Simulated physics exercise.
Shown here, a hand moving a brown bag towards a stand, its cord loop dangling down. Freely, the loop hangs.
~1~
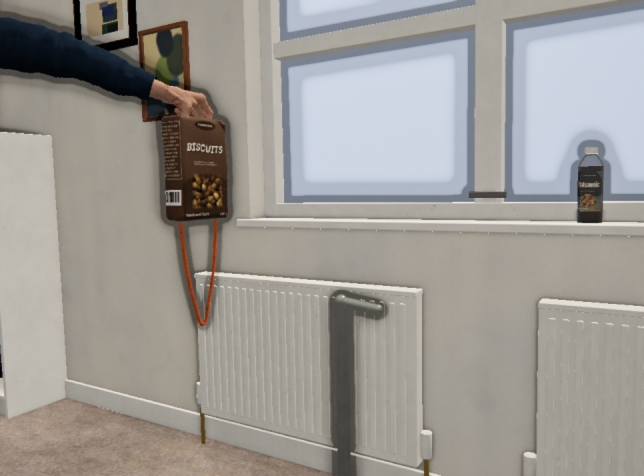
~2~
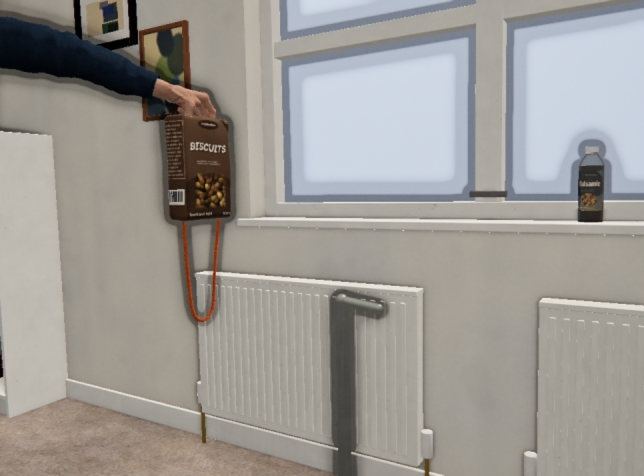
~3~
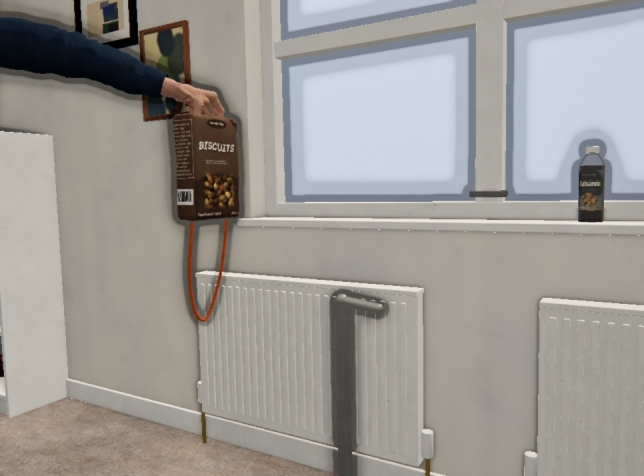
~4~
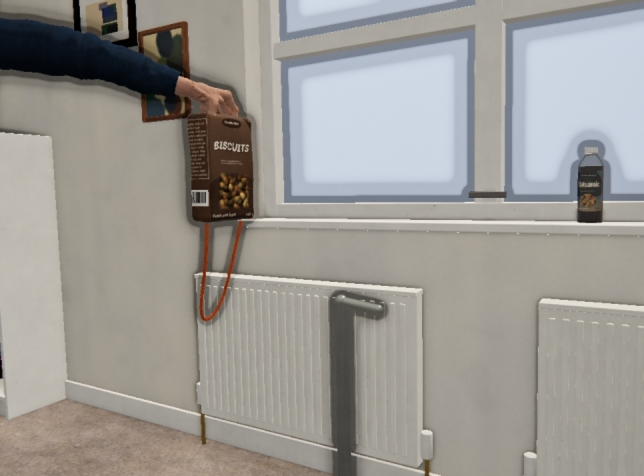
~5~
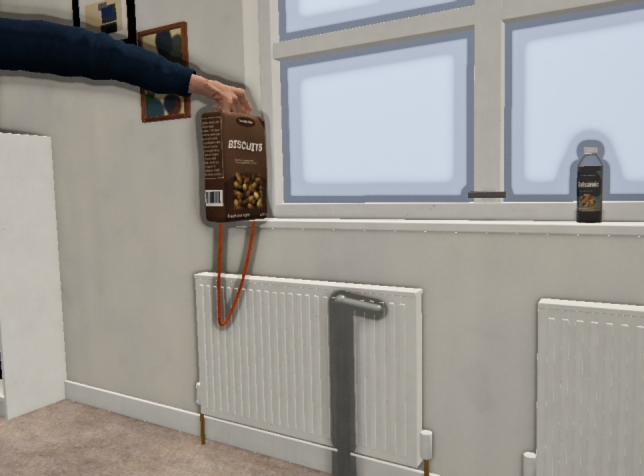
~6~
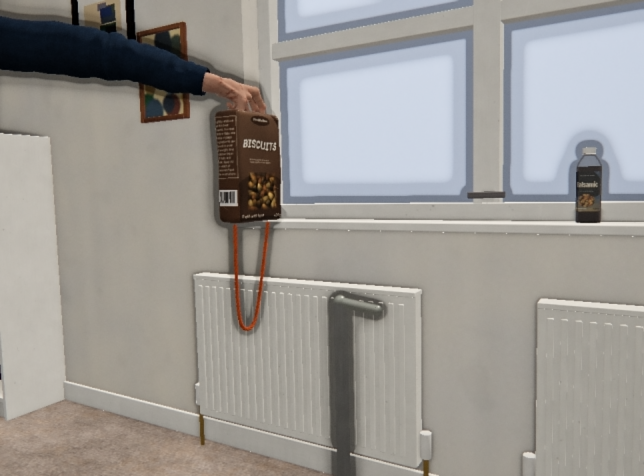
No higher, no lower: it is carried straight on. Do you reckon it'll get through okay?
Yes, it gets through fine.
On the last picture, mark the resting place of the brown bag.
It ends at (492, 155).
Then, 0.88 s past the final frame, bag past the post near (377, 161).
Then, 1.46 s past the final frame, bag past the post near (483, 156).
When it is over, bag past the post near (492, 155). The brown bag comes away clean.
